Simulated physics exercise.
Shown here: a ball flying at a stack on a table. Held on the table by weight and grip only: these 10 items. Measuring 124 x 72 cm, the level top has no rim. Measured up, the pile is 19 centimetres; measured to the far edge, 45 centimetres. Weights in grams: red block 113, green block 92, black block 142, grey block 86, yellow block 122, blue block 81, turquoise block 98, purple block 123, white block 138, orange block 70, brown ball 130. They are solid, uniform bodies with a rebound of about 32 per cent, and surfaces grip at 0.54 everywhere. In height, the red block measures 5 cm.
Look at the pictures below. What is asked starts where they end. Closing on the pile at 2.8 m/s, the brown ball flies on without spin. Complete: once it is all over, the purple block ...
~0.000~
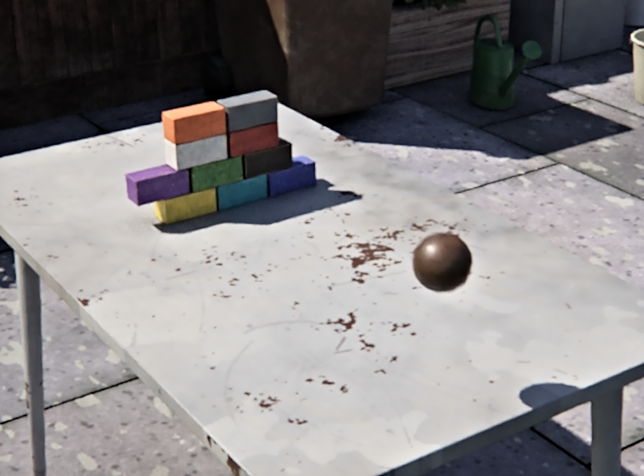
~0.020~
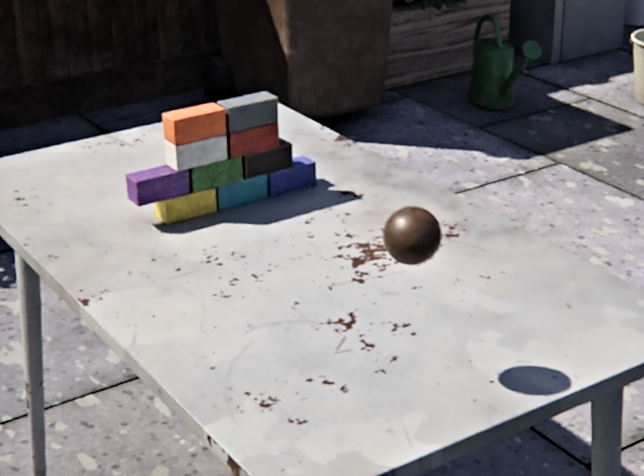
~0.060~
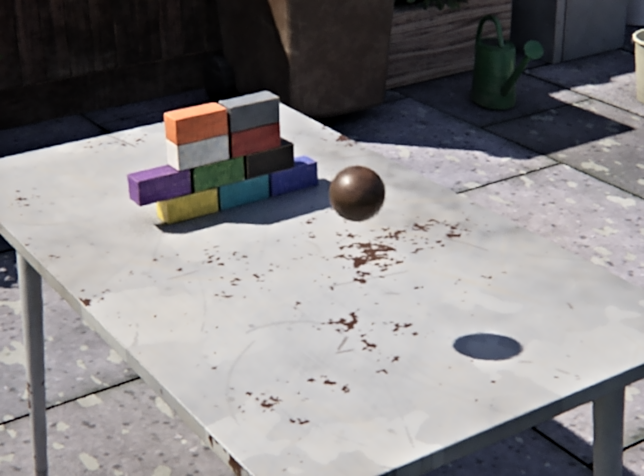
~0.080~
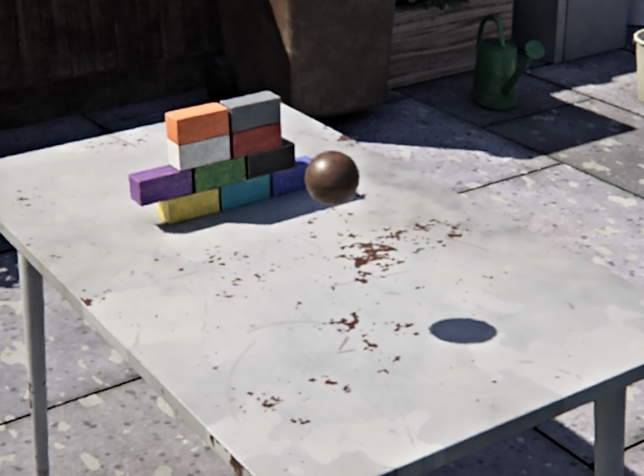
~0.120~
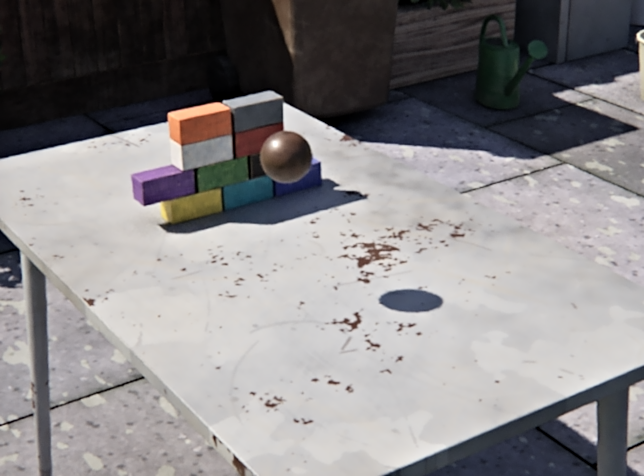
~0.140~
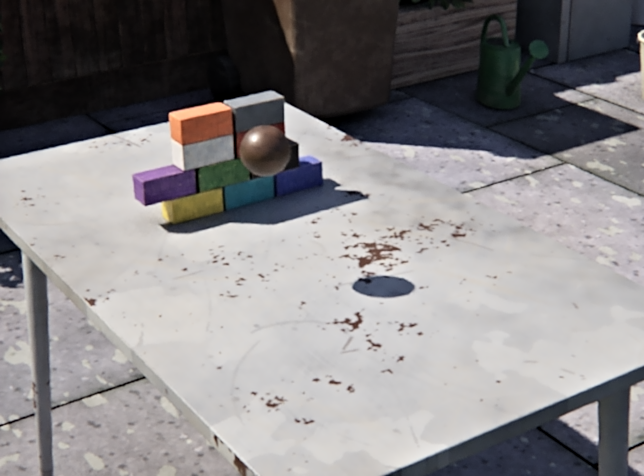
... has toppled.
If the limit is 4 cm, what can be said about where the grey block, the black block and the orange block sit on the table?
First, the grey block stays in its position; second, the black block stays in its position; third, the orange block is moved away.
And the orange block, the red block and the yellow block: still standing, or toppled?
In the last frame the orange block does not stay up, the red block remains up and the yellow block remains up.
After 0.34 s, brown ball near (127, 156); purple block leaning 28° near (152, 179); orange block leaning 16°; white block leaning 13°.
After 0.44 s, brown ball near (88, 201); purple block on its side near (141, 185); white block leaning 16°; orange block leaning 15°.
At rest (1.6 s), tipped over on the table, purple block and orange block; not toppled but over 4 cm from the start, white block; the other 7 in place, give or take 4 cm. Seen from the same camera at the end, purple block near (152, 189).
